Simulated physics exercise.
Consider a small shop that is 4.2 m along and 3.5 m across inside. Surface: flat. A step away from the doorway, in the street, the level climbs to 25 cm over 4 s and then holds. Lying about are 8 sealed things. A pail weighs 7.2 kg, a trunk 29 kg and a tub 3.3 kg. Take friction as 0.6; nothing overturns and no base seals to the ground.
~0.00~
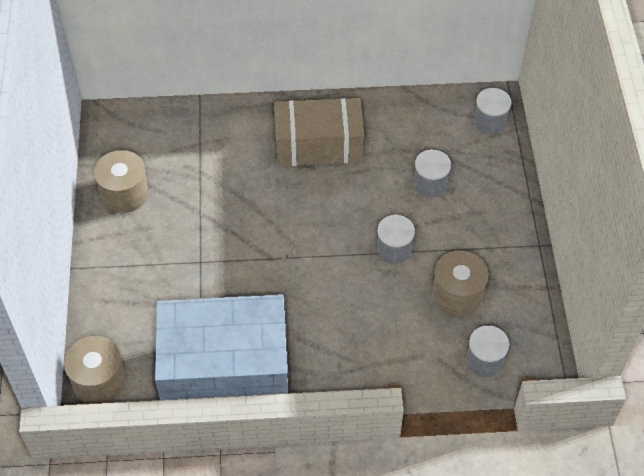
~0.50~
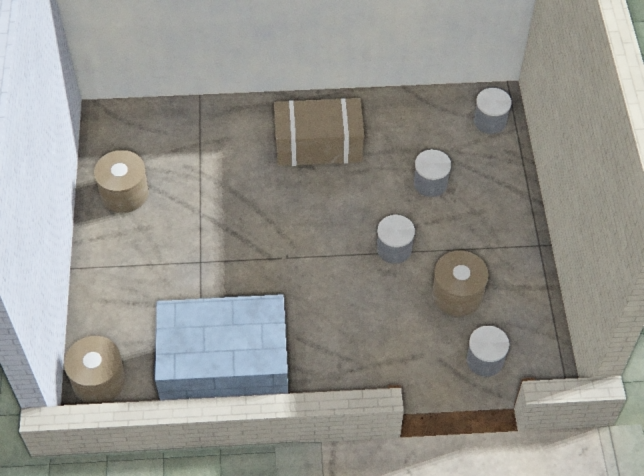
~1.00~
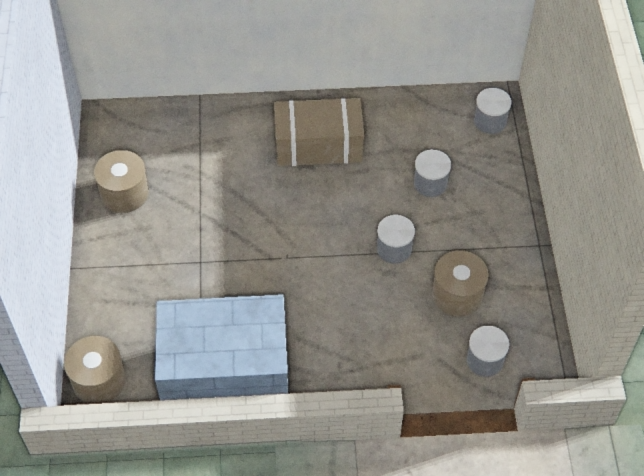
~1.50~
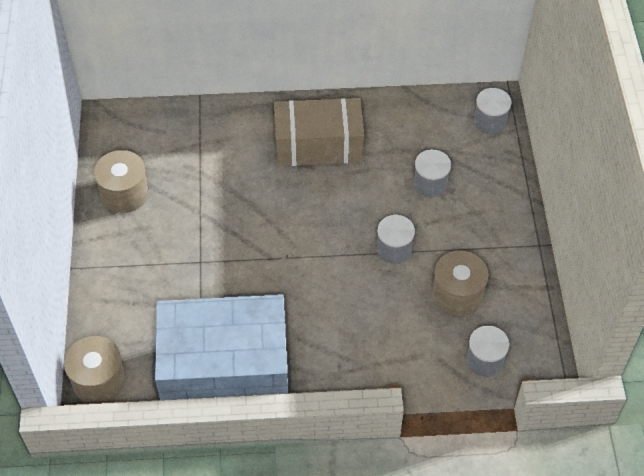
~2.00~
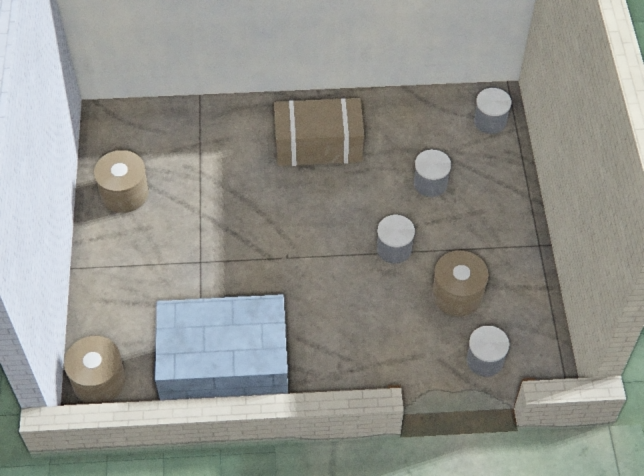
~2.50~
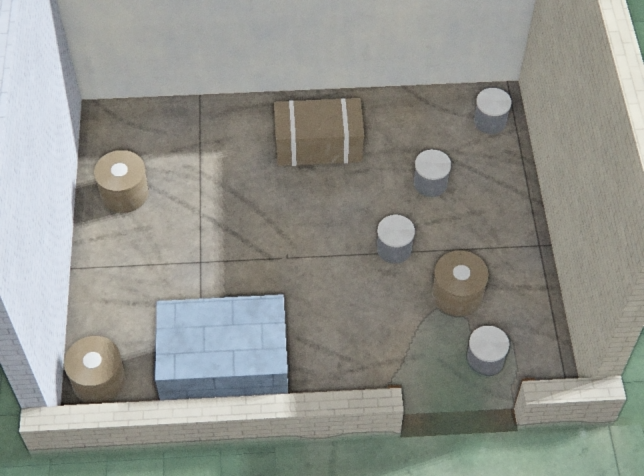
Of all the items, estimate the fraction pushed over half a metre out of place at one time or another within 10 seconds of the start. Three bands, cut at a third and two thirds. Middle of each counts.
The share moved is two out of three or more.
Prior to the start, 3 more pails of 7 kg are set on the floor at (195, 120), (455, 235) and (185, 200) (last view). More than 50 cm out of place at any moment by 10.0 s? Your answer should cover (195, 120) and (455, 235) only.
One by one: Above; above.
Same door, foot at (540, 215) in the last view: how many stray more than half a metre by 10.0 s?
The answer then is 3.
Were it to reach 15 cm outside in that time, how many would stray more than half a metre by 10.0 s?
Result: 1.
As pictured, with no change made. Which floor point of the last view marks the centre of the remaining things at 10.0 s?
Centre of the remaining things: Roughly (204, 177).
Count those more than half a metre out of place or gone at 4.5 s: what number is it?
2.
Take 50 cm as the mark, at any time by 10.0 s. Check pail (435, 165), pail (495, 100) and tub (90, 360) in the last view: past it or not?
Taking them in that order, the first is beyond the limit, the second beyond the limit and the third within the limit.
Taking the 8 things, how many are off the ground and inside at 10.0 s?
At that time, 8.
After 3.5 s 0 of 8 are over 50 cm from their spots; 0 afloat.
After 4.5 s 2 of 8 are over 50 cm from their spots; 1 afloat.
After 7.0 s 5 of 8 are over 50 cm from their spots; 6 afloat.
After 10.0 s 7 of 8 are over 50 cm from their spots, and 7 have been at some point; 8 afloat.
